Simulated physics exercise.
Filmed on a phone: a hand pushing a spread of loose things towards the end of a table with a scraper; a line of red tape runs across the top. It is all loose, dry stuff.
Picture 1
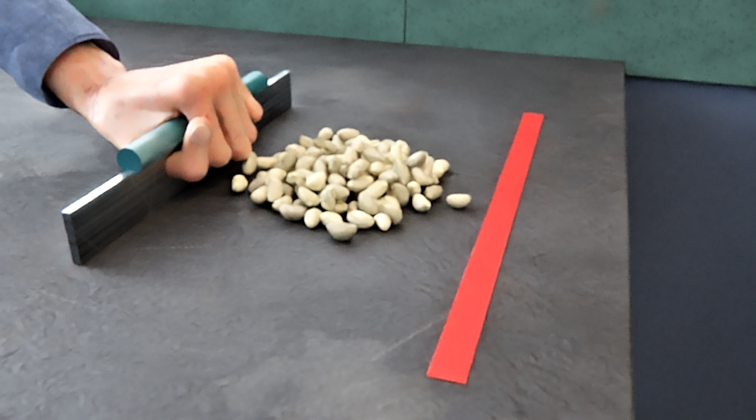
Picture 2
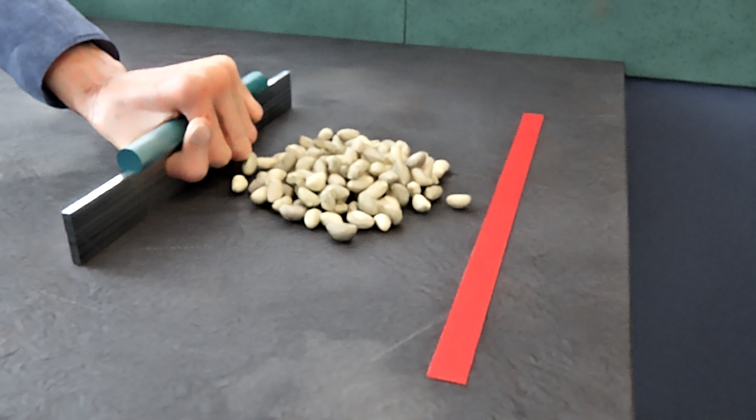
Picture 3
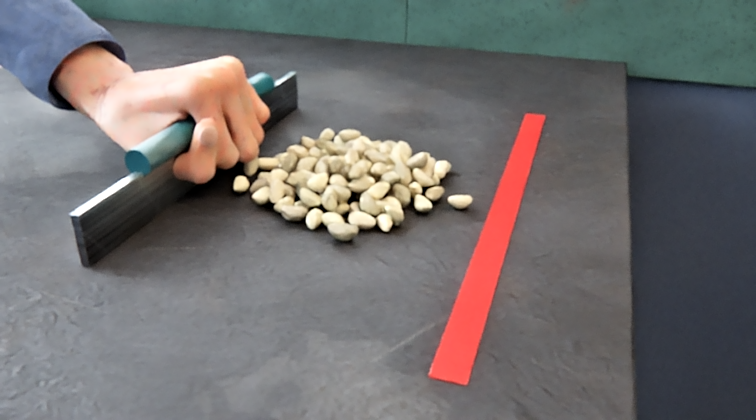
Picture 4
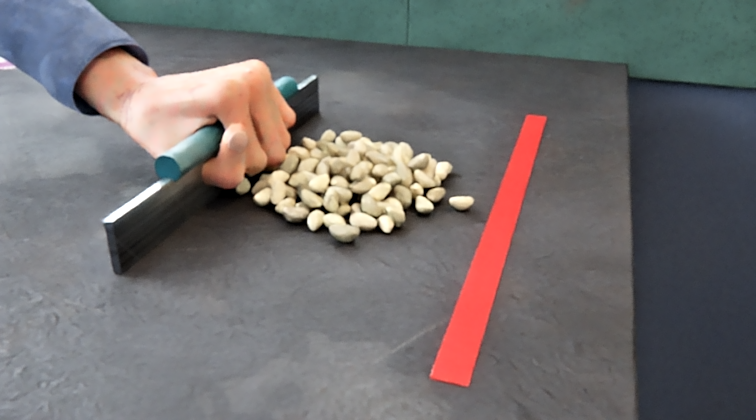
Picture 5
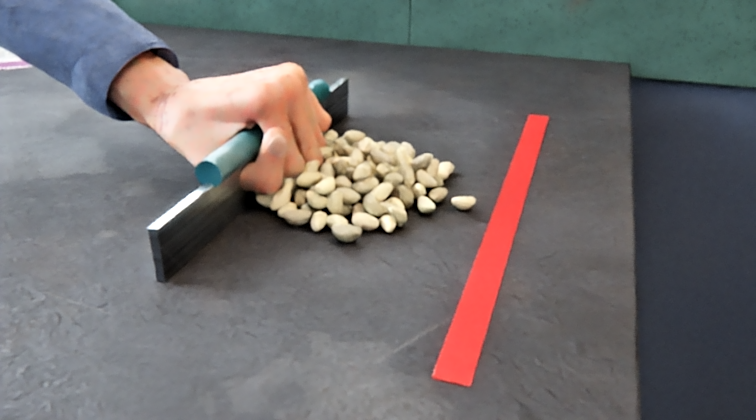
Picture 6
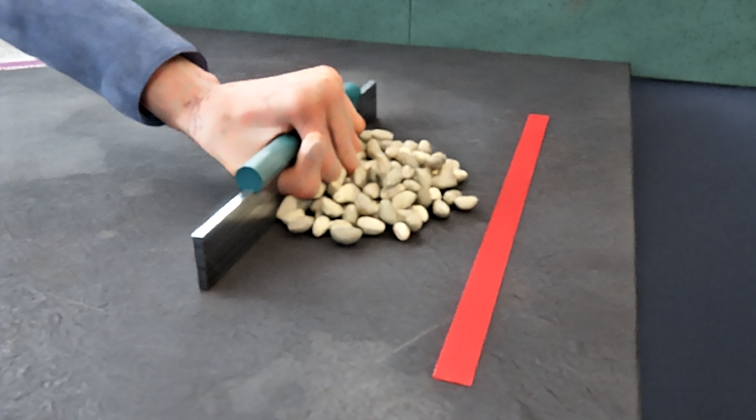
At the start, a hand holds a scraper still on a dark tabletop, left of a heap of pale beans, with a strip of red tape to the right. The hand then slides the scraper rightward into the heap, and by the end most of the beans have shifted a little toward the tape.
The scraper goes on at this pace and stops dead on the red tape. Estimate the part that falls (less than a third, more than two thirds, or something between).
Lost: Under a third of the heap.
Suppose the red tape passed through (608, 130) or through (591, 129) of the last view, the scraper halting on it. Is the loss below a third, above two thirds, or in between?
At the first place over two thirds, at the second more than two thirds.
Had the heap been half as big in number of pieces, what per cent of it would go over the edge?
It comes to 0 per cent or so.
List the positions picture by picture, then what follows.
The first picture shows scraper at (94, 220), at rest; red tape at (532, 121), about a palm's width from the edge; edge at (631, 227); the heap at (342, 177), white beans.
The second picture shows scraper at (94, 221), at rest.
The third picture shows scraper at (102, 222); the heap at (343, 178).
The fourth picture shows scraper at (134, 229).
The fifth picture shows scraper at (177, 236); the heap at (349, 179), a small part pushed along.
The sixth picture shows scraper at (219, 243); red tape at (537, 123); edge at (637, 228); the heap at (375, 180), nearly all pushed along.
Soon, scraper still moving, near (420, 152); heap all on the table, its front near (562, 215).
A while on, scraper stopped at the red tape; heap a small part over the edge.
Towards the end, scraper stopped at the red tape; heap about a quarter over the edge.
Finally, scraper stopped at the red tape; heap about a quarter over the edge.
